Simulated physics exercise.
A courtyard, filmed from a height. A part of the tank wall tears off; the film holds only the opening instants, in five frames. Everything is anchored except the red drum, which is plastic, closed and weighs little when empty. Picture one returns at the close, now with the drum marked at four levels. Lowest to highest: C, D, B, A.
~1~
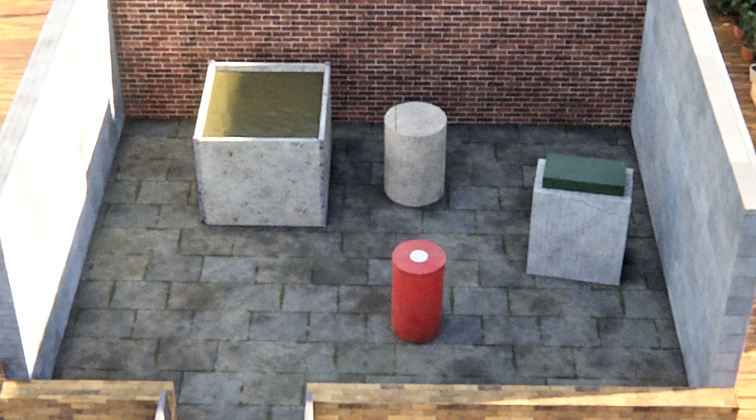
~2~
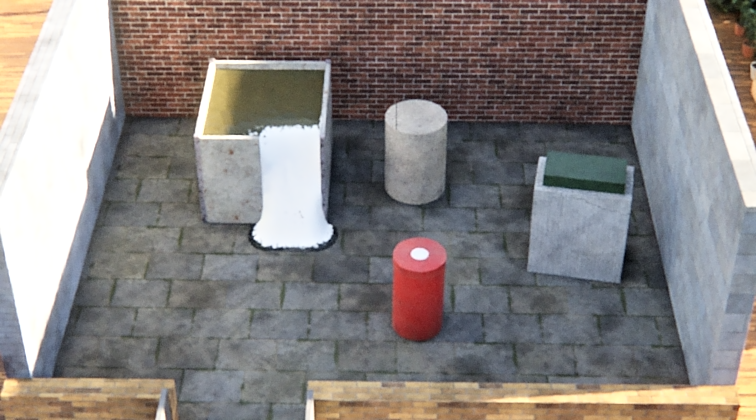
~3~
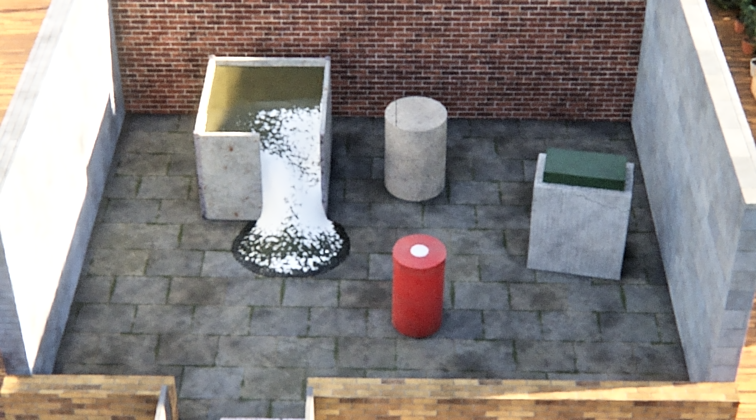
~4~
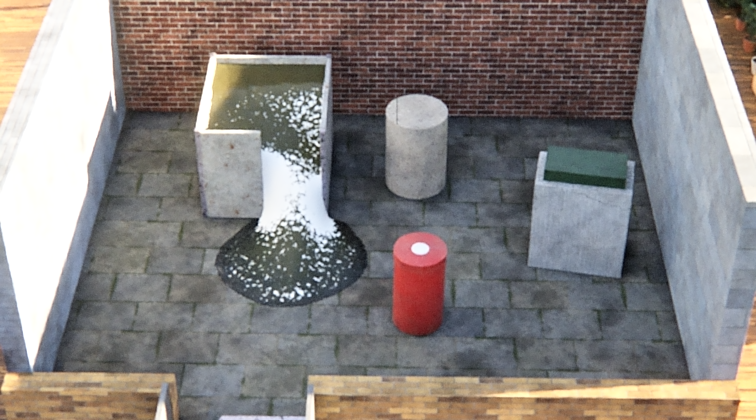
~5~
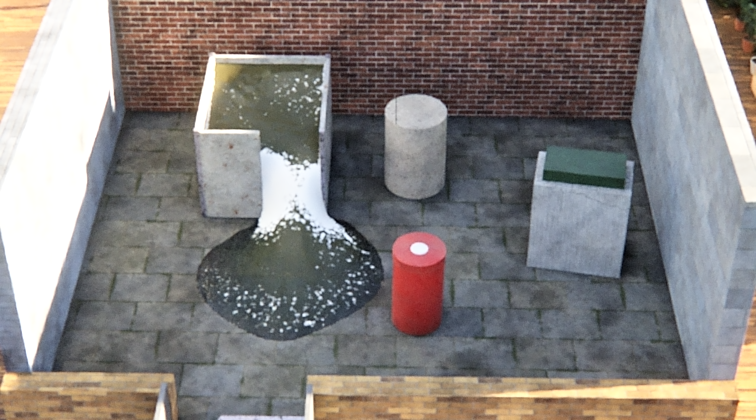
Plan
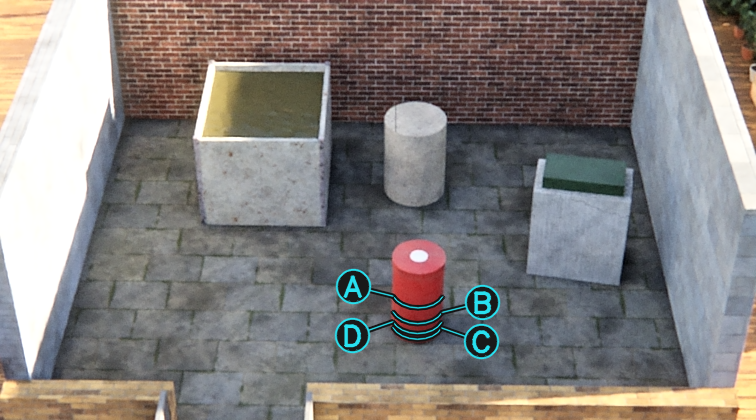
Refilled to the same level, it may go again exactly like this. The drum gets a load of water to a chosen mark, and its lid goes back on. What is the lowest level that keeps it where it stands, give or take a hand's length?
Line A.
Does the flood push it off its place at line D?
Yes.
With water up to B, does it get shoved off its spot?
Yes, that goes wrong.
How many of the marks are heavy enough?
One of the four.
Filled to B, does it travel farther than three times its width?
No.
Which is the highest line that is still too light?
B.
In cyan, A at (418, 307); B at (417, 323); C at (417, 339); D at (417, 333); from the bottom up C, D, B, A.
For line A, it does not move.
For line B, it is pushed about its own width away.
For line C, it is pushed about 5 times its own width away.
For line D, it is pushed about 4 times its own width away.
